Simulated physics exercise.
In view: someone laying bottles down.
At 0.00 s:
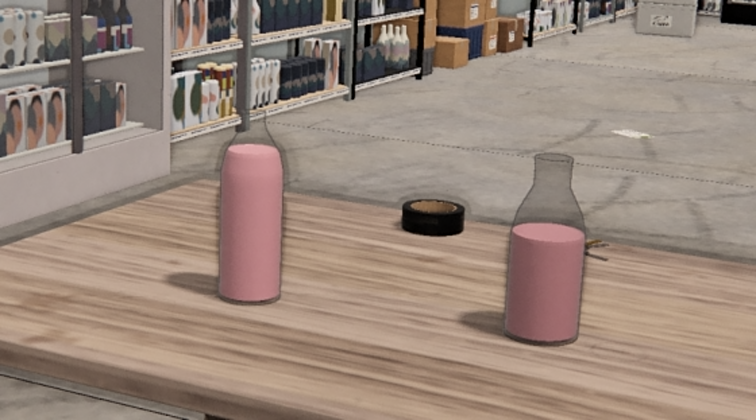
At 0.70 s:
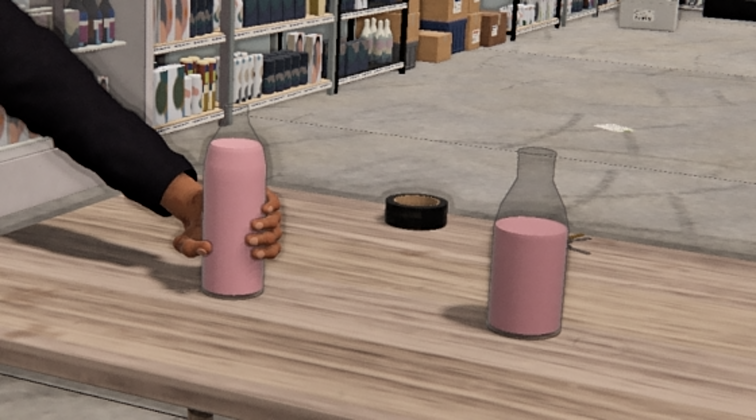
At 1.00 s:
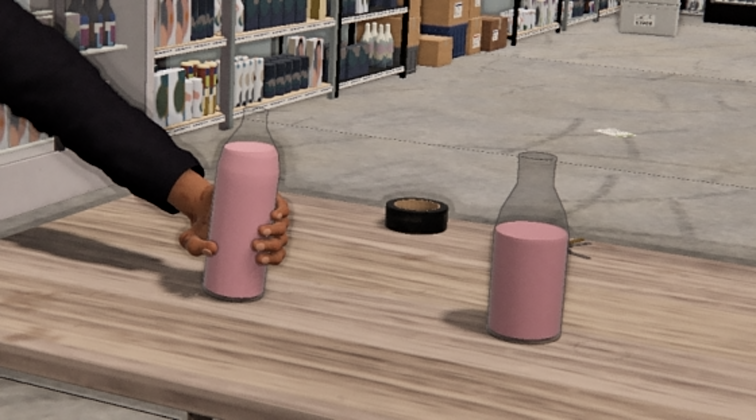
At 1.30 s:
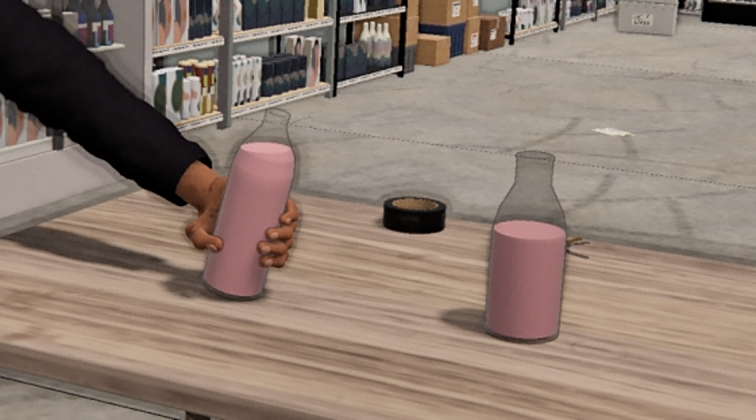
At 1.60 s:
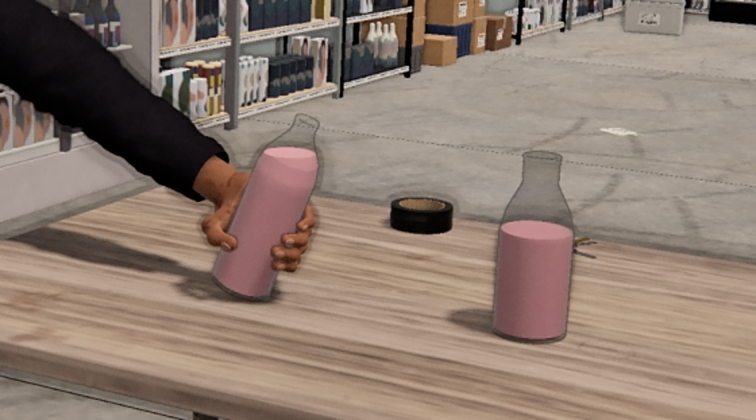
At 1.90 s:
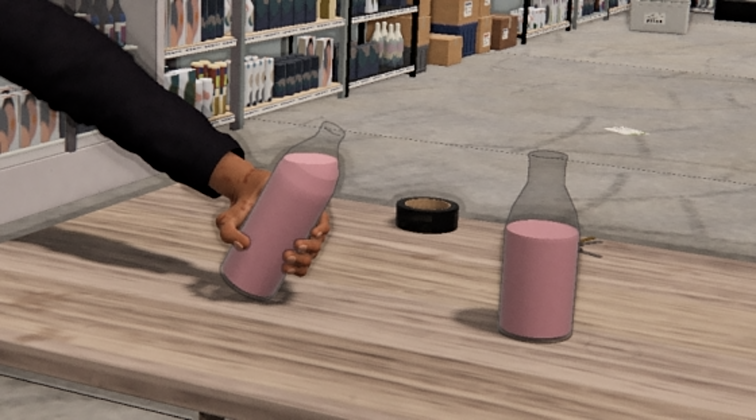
A hand reached in from the left, gripped the fuller of two open bottles of pink liquid on a wooden table, and leaned it gradually to the right while the other bottle stayed upright.
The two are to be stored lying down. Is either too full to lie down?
The left one lets some out and the right one lets some out.
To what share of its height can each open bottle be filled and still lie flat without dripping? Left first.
In turn 26 and 18 per cent.
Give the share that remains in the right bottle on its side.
Some 30 per cent.
By 2.6 s, the left bottle is nearly down; left bottle, some has come out.
By 3.6 s, the left bottle lies flat; left bottle, some has come out.
By 6.5 s, both lie flat; left bottle, some has come out; right bottle, some has come out.
